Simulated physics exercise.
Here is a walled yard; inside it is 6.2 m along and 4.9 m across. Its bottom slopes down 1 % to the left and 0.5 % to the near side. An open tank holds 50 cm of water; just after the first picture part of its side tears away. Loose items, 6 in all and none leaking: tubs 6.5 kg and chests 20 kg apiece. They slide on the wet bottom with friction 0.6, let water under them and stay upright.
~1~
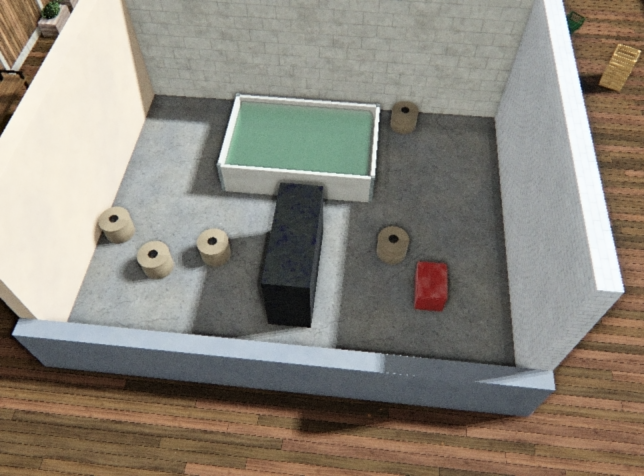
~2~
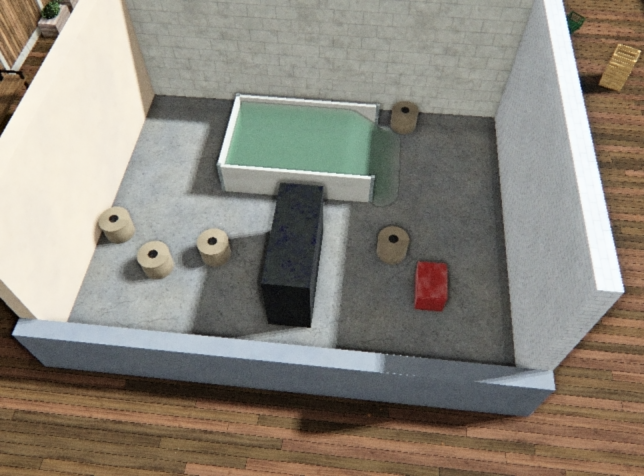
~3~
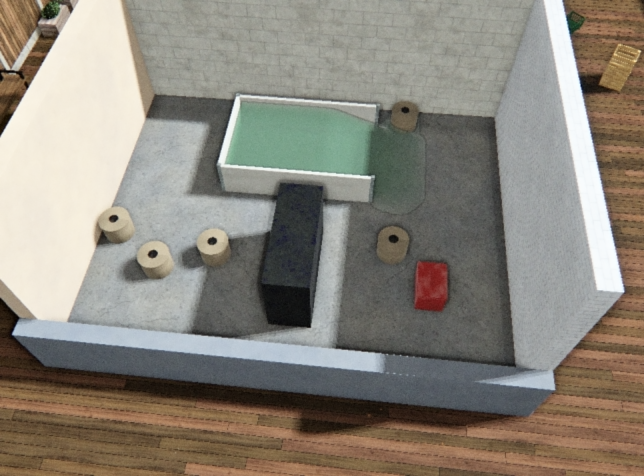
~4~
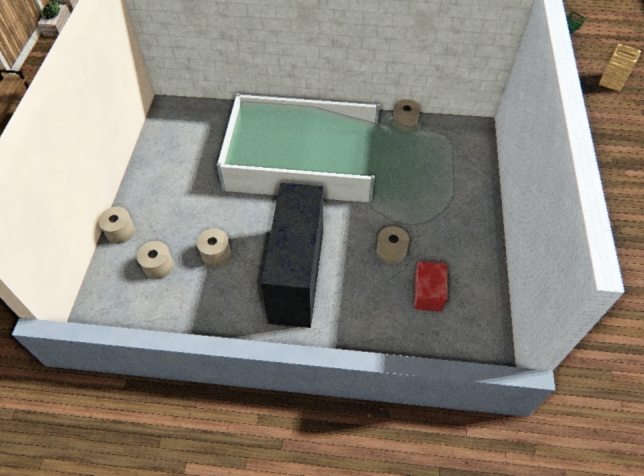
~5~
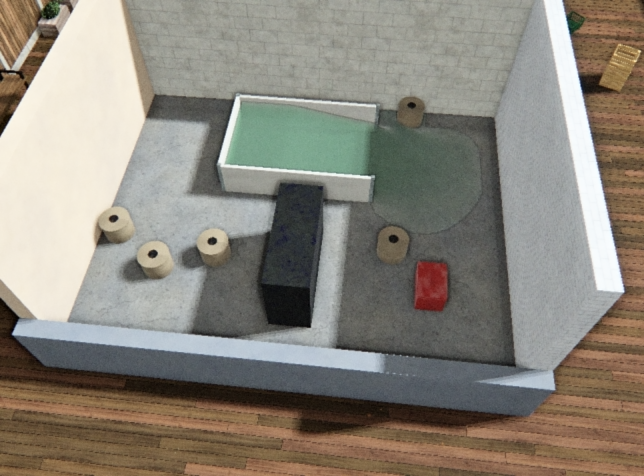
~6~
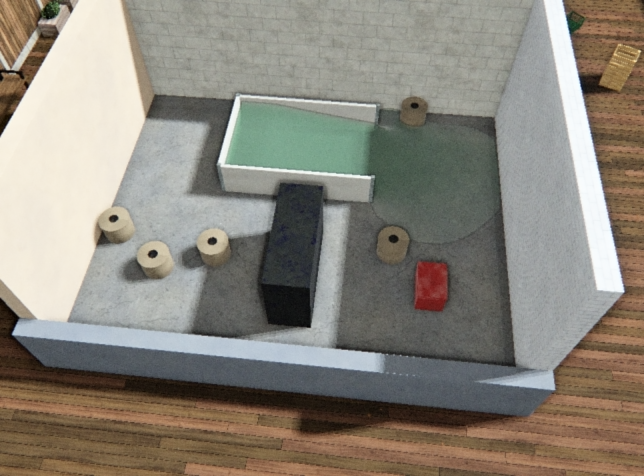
Water pours out through the open right side of a white-walled tank in a walled yard and spreads across the grey floor, nudging the tub beside the tank slightly, while the red chest and the other tubs stay still.
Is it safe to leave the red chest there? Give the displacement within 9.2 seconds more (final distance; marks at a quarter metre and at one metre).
The red chest gets carried off.
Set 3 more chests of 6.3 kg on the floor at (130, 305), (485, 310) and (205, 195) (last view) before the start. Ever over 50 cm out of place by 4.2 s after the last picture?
In that order: Short of it, more, less.
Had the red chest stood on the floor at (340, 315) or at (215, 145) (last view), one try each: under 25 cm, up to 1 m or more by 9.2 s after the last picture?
In that order: It barely shifts; it holds its place.
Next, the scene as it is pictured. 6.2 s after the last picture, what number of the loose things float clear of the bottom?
At that moment 3.
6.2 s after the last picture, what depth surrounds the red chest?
Roughly 13 cm.
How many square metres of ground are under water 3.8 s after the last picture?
Roughly 18 m2.
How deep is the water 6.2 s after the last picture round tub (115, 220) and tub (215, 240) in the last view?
Roughly 5 and 1 cm.
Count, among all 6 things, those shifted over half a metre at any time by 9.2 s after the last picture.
That makes 6.
Then, 1.2 s after the last picture the red chest is near (433, 280), 0.0 m from its start, aground; 1 afloat.
Then, 3.8 s after the last picture the red chest is near (383, 307), 0.8 m from its start, aground; 1 afloat.
Then, 6.2 s after the last picture the red chest is near (332, 314), 1.5 m from its start, afloat; 3 afloat.
Then, 9.2 s after the last picture the red chest is near (321, 332), 1.7 m from its start, aground; 4 afloat.
